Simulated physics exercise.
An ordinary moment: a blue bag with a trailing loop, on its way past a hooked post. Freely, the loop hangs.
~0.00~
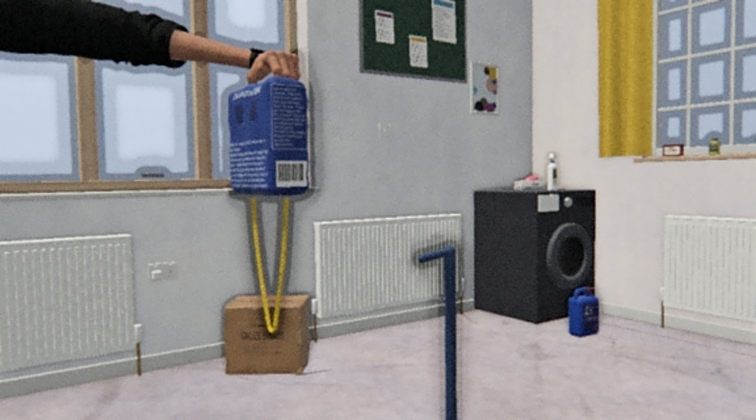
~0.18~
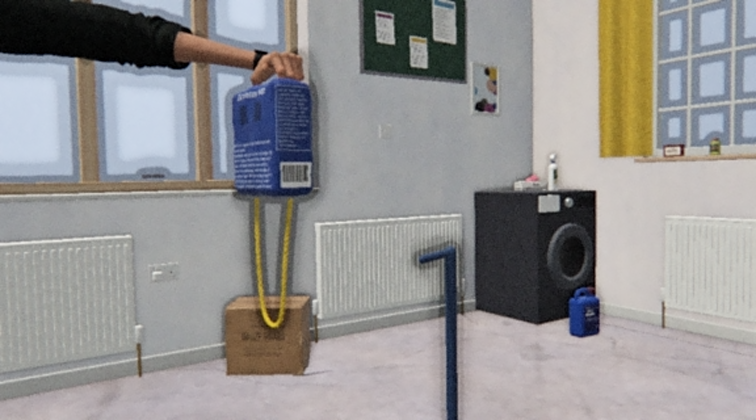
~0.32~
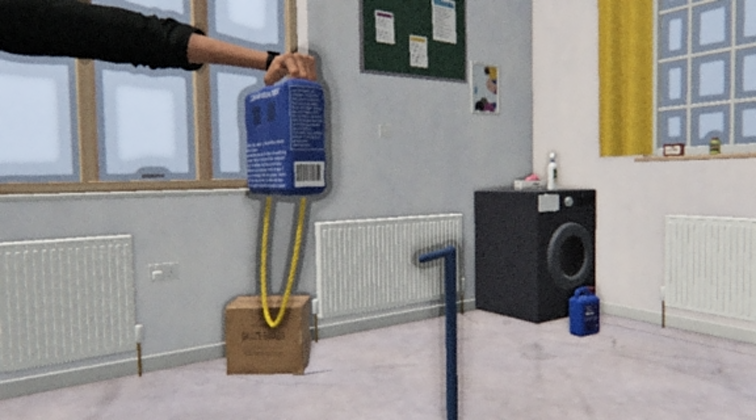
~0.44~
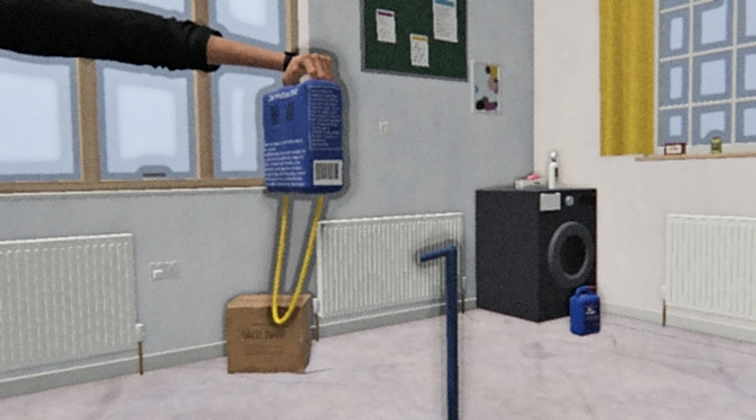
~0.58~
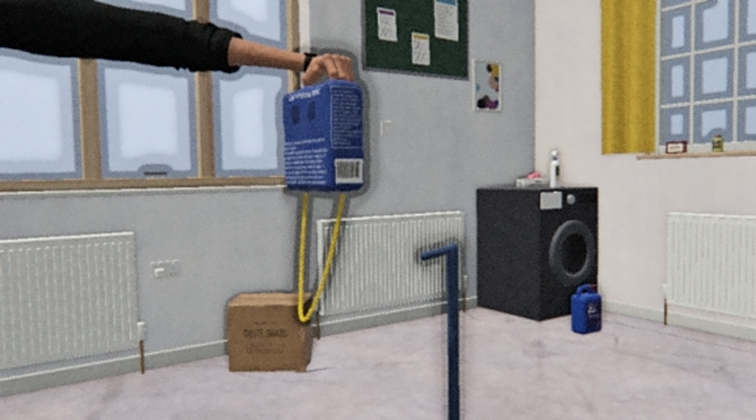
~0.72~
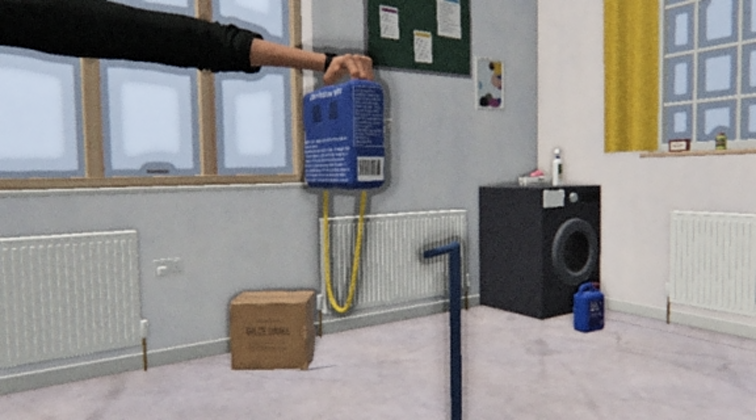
The clip shows a hand holding a blue container with a yellow loop hanging beneath it, moving it steadily right from above a cardboard box toward a blue hooked post, while the loop sways slightly.
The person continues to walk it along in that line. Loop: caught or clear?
Caught.
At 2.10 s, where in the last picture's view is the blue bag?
About (492, 141).
Around 1.02 s, bag nearing the post near (380, 139).
Around 1.58 s, bag over the post near (442, 140).
Around 2.10 s, bag past the post near (492, 141).
Finally, bag past the post near (513, 142); loop tight round the post, hand stopped. The blue bag is jerked back by its loop.
